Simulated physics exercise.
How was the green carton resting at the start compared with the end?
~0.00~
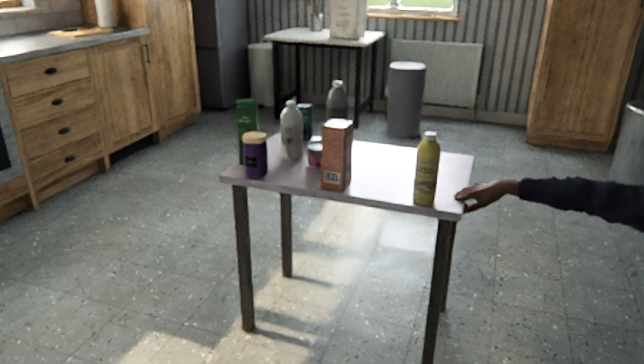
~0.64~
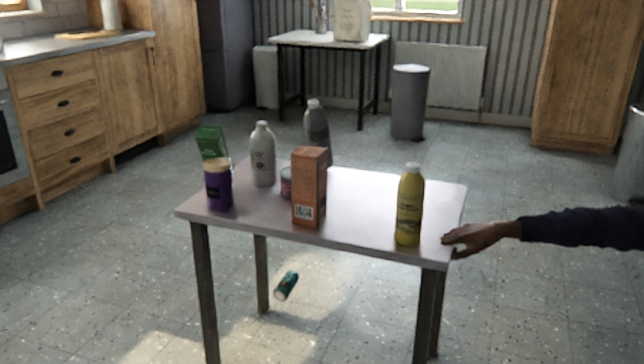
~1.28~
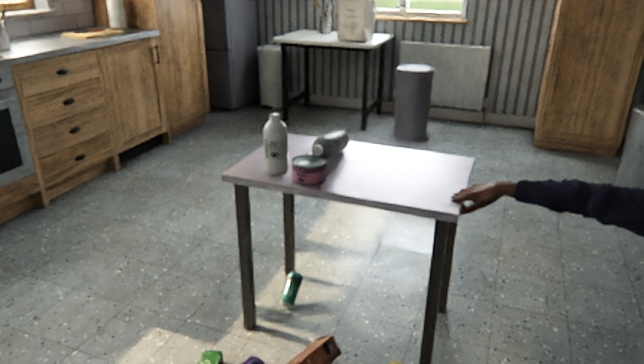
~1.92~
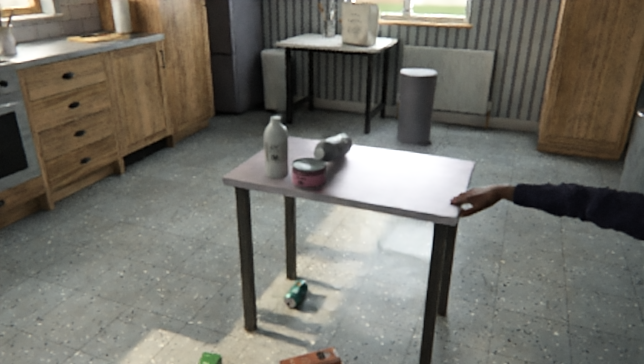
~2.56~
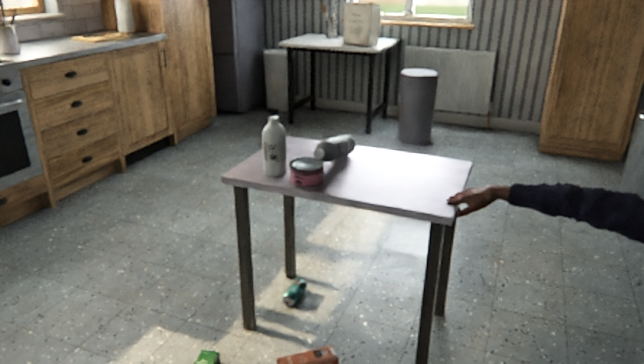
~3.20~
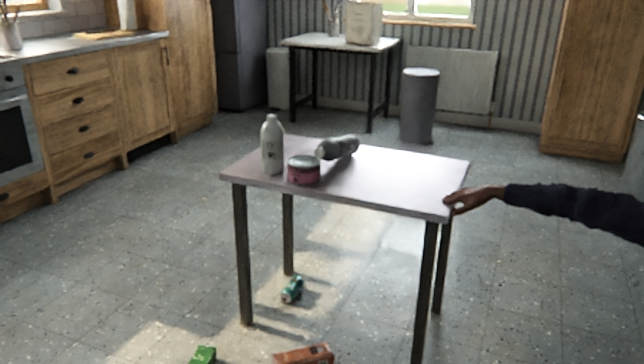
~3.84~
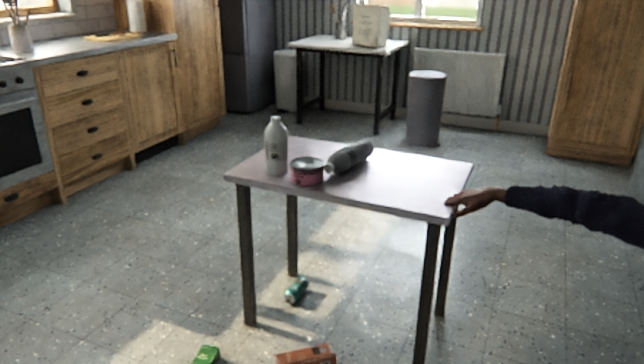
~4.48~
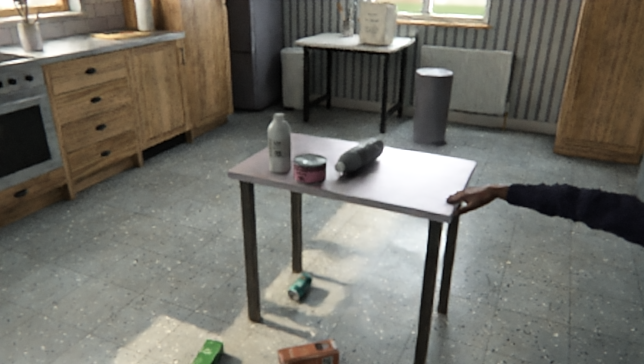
At the start the green carton was standing upright on the table, and at the end it was lying on its side on the floor.
A hand jerked a small kitchen table forward and back, sending the turquoise can, purple jar, yellow bottle and both cartons to the floor. The grey bottle ended up lying on the tabletop, while the white bottle and pink tub stayed upright.
